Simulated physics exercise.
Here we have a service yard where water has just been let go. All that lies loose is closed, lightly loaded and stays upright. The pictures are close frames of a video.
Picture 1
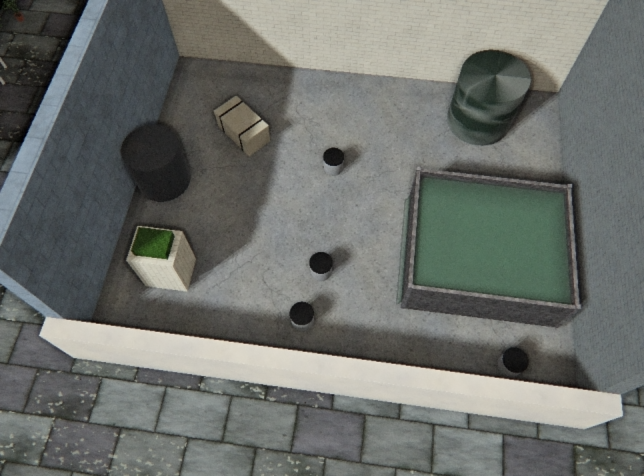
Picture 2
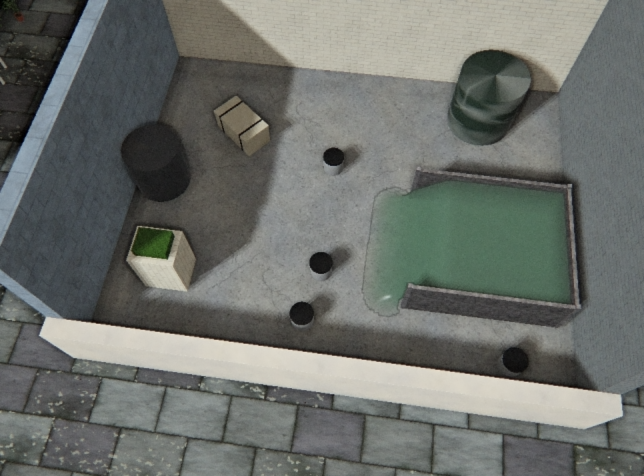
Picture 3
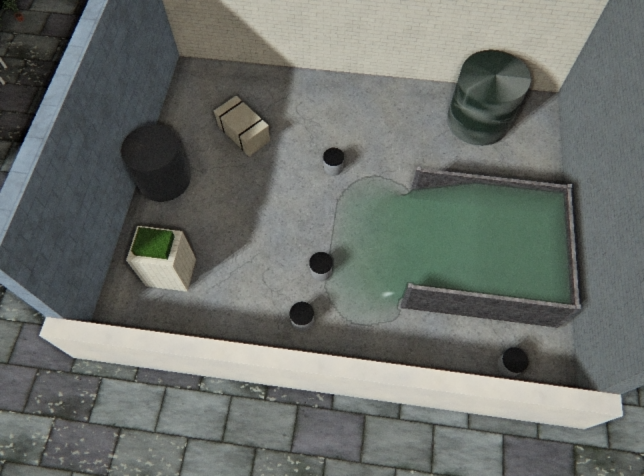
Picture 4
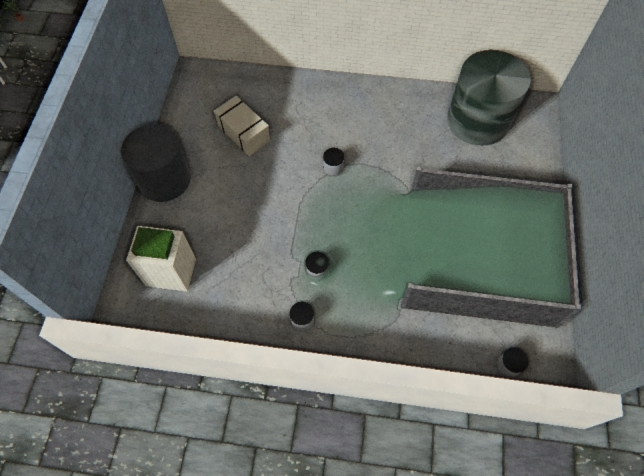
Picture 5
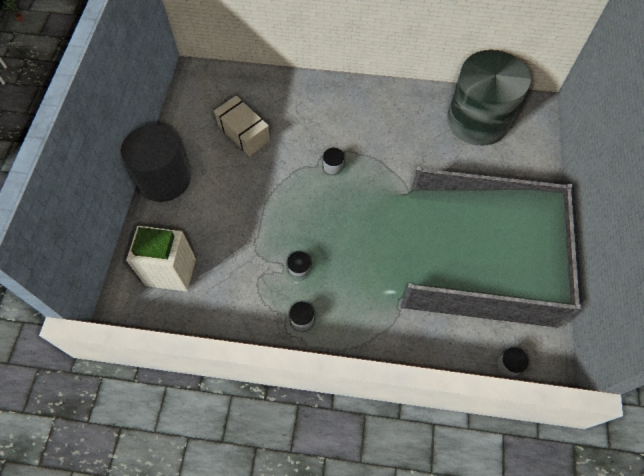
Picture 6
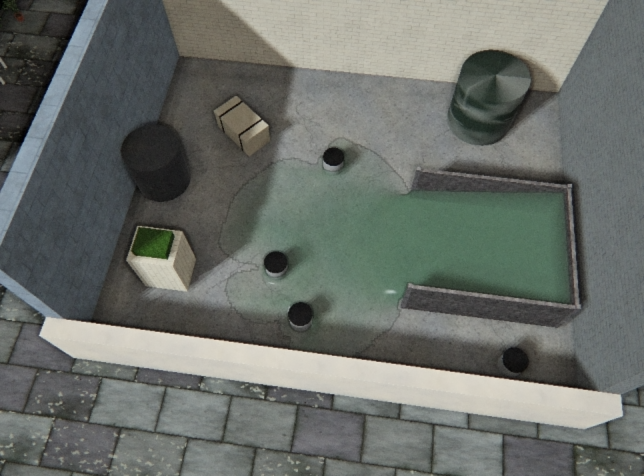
Green-tinted water pours out of the open left side of a walled tank and spreads leftward across the yard floor in a widening sheet. It surrounds several small dark-topped pails, and one of them slides a short way left while the others stay put.
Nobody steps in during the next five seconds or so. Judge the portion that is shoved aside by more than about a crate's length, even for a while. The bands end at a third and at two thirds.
Share: At least two thirds.
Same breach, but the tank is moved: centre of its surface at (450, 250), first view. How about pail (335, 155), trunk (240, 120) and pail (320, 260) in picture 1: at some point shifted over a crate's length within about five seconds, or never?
As listed: Short of that, that far or more, moved that far.
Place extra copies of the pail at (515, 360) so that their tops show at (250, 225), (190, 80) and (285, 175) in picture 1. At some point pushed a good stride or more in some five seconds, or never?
In that order: Swept aside, pushed that far, swept aside.
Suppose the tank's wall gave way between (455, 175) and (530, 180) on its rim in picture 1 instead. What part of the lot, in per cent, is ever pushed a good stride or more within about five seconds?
I make it 20 per cent.
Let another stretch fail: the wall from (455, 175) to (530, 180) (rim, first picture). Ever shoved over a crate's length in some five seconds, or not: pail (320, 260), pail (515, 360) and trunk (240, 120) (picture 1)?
One after the other: Short of that, never so far, yes.
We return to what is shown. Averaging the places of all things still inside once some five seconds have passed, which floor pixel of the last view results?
Roughly at (293, 219).
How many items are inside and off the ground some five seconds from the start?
The number is 4.
A moment on, 1 of 5 are well off their spots; 0 afloat.
Next, 3 of 5 are well off their spots; 2 afloat.
Later, 4 of 5 are well off their spots; 3 afloat.
In the end, 3 of 5 are well off their spots, and 4 have been at some point; 4 afloat.
